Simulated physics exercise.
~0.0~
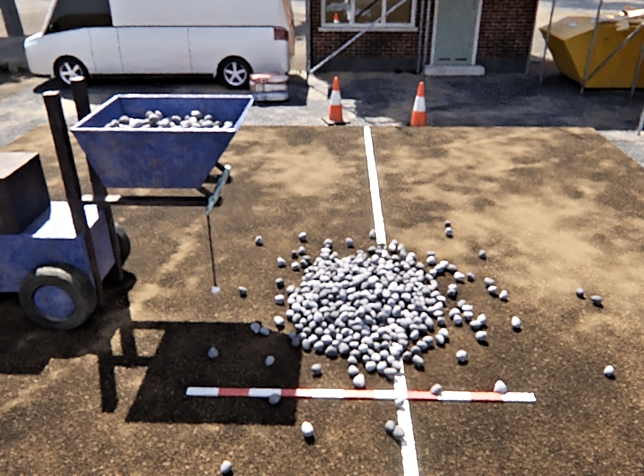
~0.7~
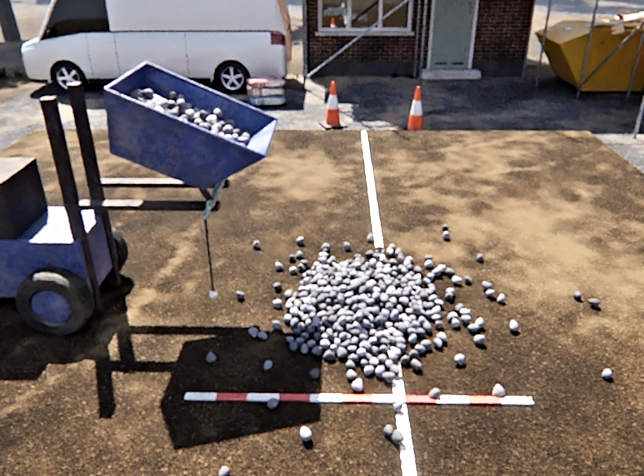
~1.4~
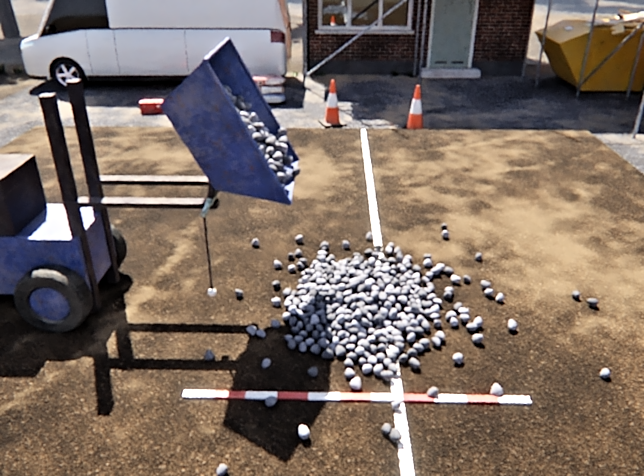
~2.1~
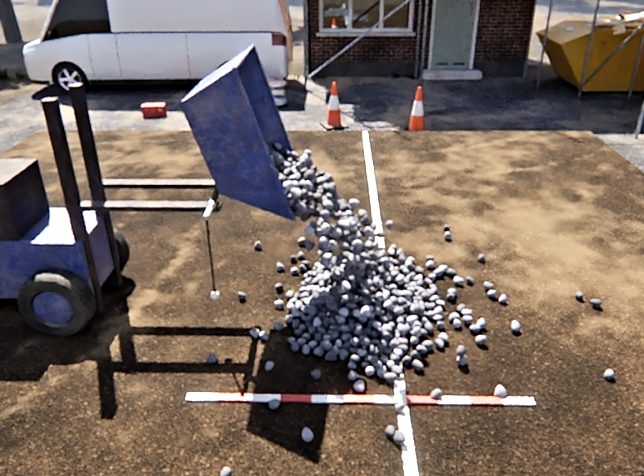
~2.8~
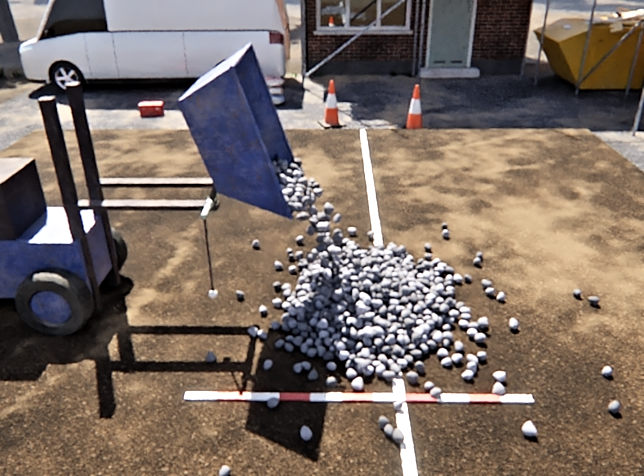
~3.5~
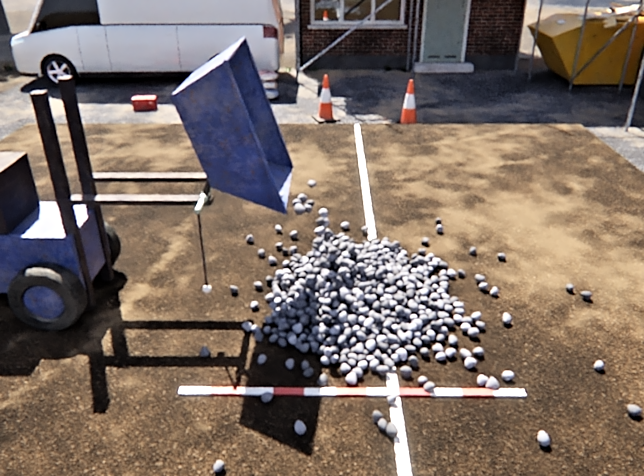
A blue skip carried on a forklift at the left starts out level, holding pale rounded stones above dark ground, beside a loose heap of similar stones lying across a painted white line. The skip tips forward to the right, its load sliding toward the lower lip as it steepens. Once it is steeply tilted, the stones pour out in a thick stream onto the heap's left side. The stream thins while a few stones roll outward past the red and white staff. Finally the skip hangs steeply tipped above a broader, fuller pile that still straddles the line.
